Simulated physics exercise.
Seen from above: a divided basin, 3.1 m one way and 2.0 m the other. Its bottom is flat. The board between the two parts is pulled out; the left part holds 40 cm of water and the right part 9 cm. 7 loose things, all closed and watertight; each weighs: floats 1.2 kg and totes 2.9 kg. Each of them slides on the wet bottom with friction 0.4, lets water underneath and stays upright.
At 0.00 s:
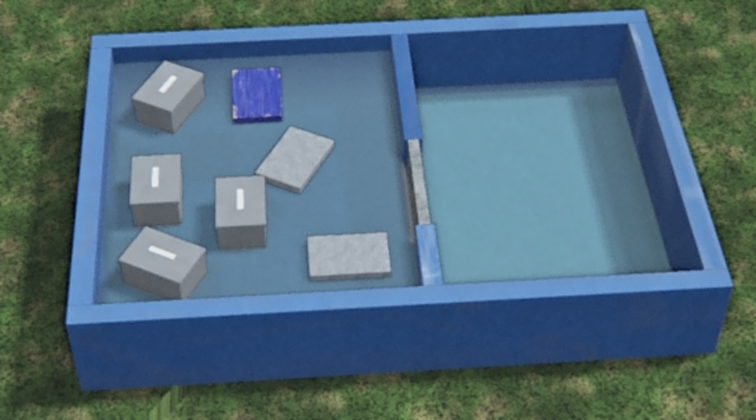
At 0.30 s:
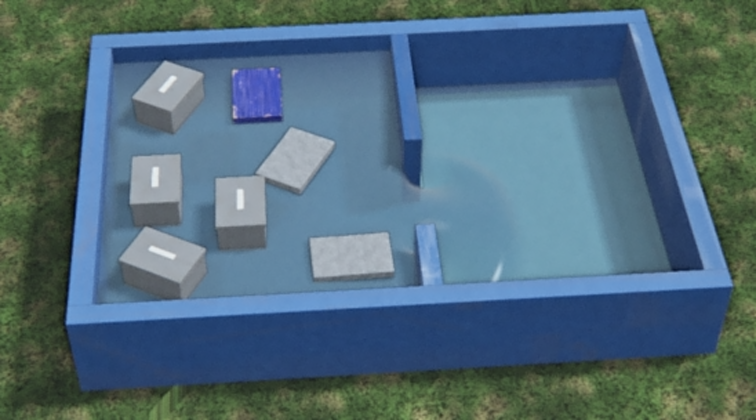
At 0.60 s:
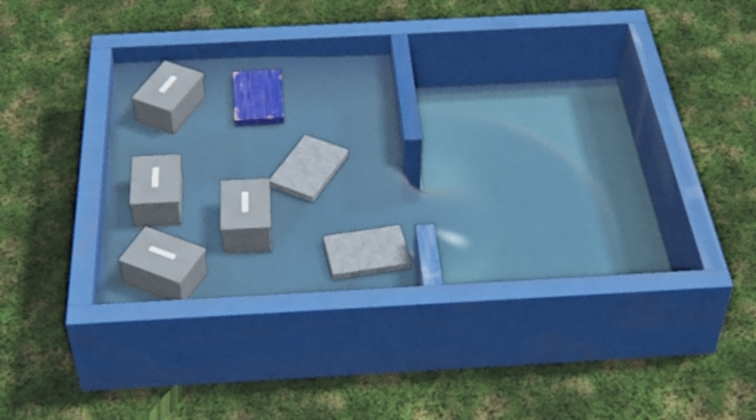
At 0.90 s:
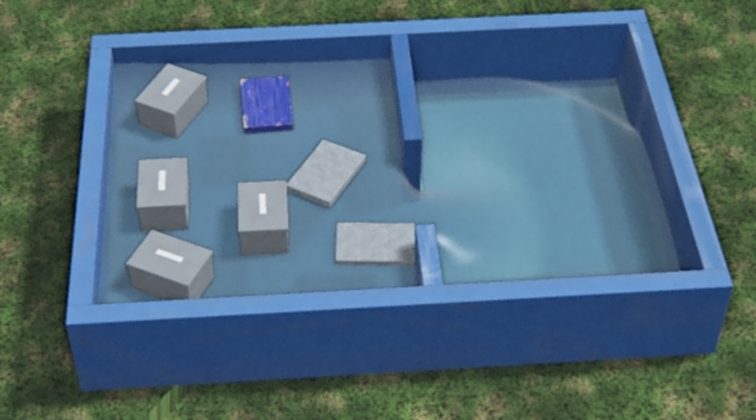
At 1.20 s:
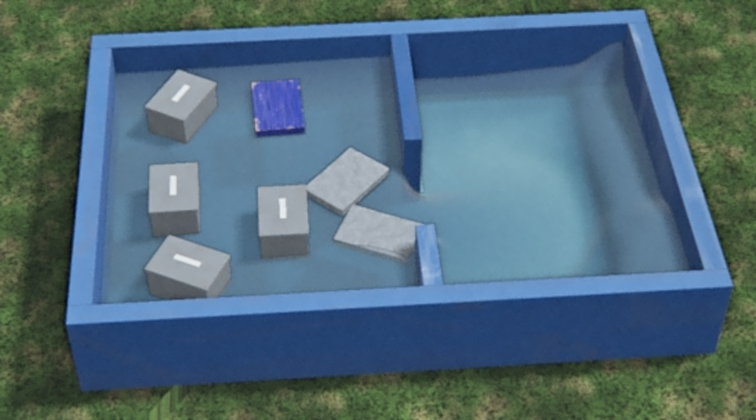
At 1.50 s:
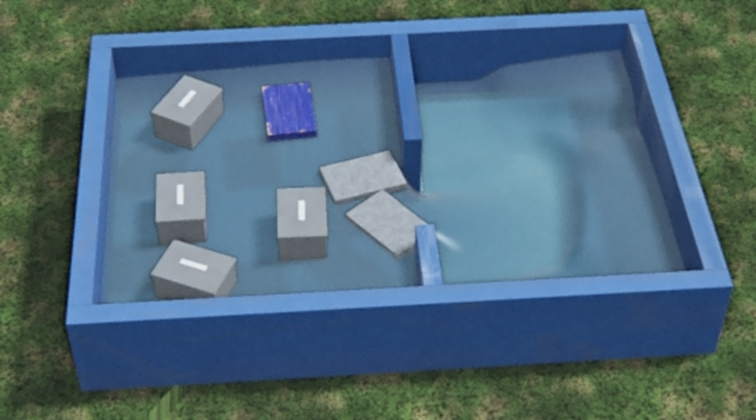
Divided blue basin losing its middle board, water surging into the right part as grey blocks and a blue float drift rightward.
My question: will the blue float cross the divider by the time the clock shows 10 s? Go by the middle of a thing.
As for the blue float, it stays on this side.
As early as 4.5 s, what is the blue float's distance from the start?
Some 20 cm from the start.
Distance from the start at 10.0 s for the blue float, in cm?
Distance: Near 30 cm.
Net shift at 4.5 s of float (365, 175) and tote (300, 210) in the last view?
They've ended up 30 cm and 40 cm away, in that order.
After 2.1 s the blue float is near (293, 122), 0.2 m from its start, afloat; 1 of 7 are over the mark; 7 afloat.
After 4.5 s the blue float is near (292, 124), 0.2 m from its start, afloat; 1 of 7 are over the mark; 7 afloat.
After 7.0 s the blue float is near (309, 124), 0.3 m from its start, afloat; 1 of 7 are over the mark; 7 afloat.
After 10.0 s the blue float is near (309, 121), 0.3 m from its start, afloat; 2 of 7 are over the mark; 7 afloat.
